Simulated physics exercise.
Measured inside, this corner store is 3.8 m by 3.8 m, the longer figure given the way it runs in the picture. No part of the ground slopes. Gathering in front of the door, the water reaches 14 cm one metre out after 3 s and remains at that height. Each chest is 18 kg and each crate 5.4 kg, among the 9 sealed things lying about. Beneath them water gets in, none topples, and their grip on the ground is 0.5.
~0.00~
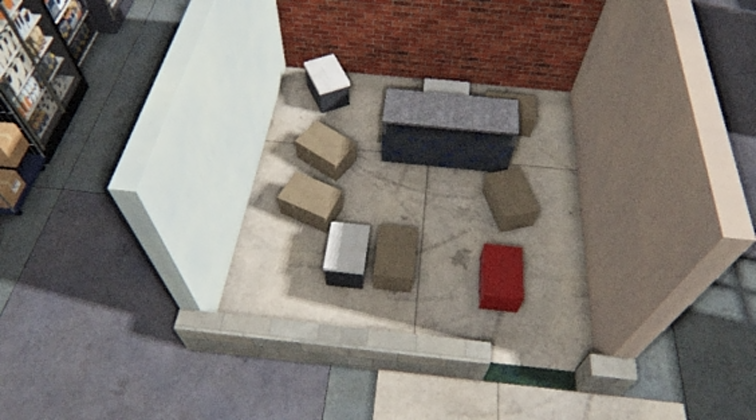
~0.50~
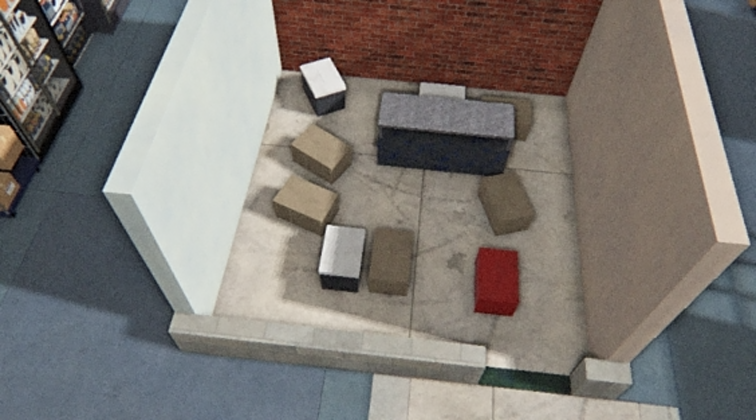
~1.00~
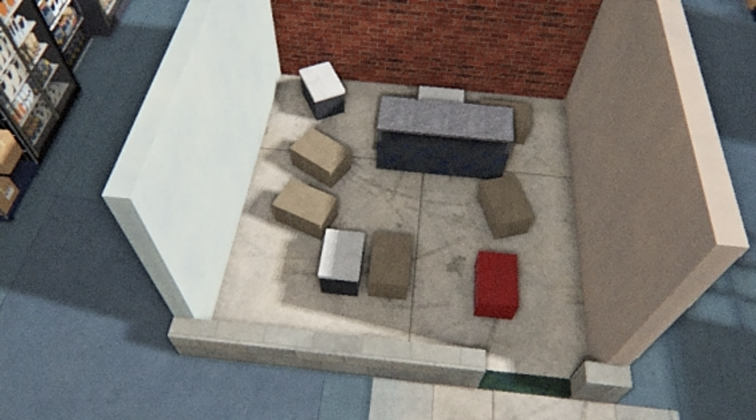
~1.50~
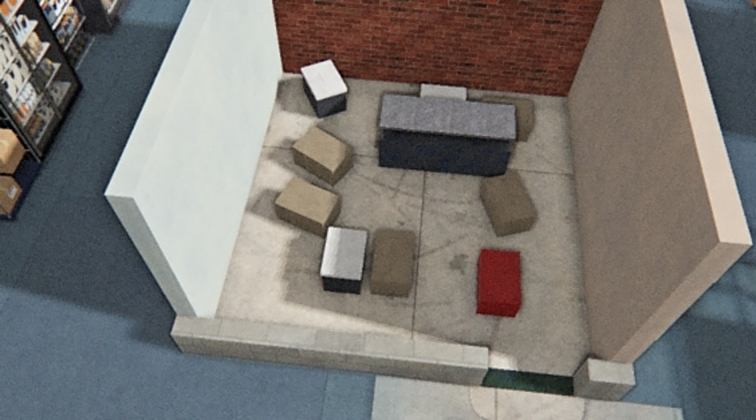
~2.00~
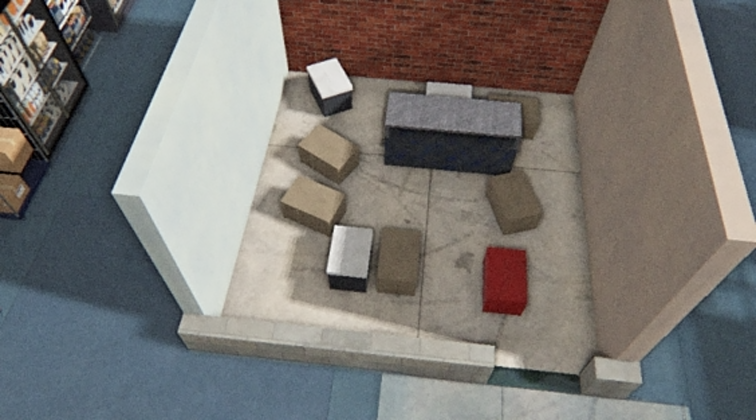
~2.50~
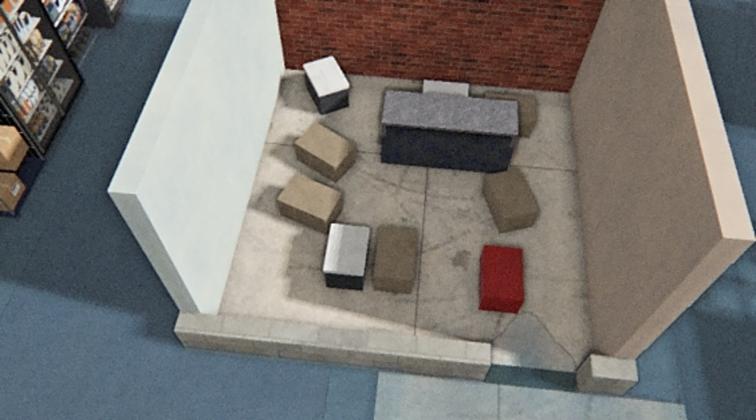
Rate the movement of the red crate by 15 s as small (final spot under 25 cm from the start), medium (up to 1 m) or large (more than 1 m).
Large.
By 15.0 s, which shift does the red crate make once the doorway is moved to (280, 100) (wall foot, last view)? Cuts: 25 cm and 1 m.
Then the red crate is pushed slightly.
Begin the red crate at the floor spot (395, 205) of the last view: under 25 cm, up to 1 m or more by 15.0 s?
By then it winds up well off.
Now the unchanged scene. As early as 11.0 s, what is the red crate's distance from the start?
About 200 cm.
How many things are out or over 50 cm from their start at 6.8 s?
By that time the total stands at 1.
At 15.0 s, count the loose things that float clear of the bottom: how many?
At that time the total is 6.
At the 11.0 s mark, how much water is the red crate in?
About 3 cm.
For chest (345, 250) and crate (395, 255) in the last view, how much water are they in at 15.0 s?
First roughly 5 cm, second roughly 4 cm.
After 3.5 s the red crate is near (499, 257), 0.2 m from its start, aground; 0 afloat.
After 6.8 s the red crate is near (371, 161), 2.0 m from its start, afloat; 2 afloat.
After 11.0 s the red crate is near (305, 216), 2.2 m from its start, aground; 3 afloat.
After 15.0 s the red crate is near (291, 259), 2.1 m from its start, afloat; 6 afloat.
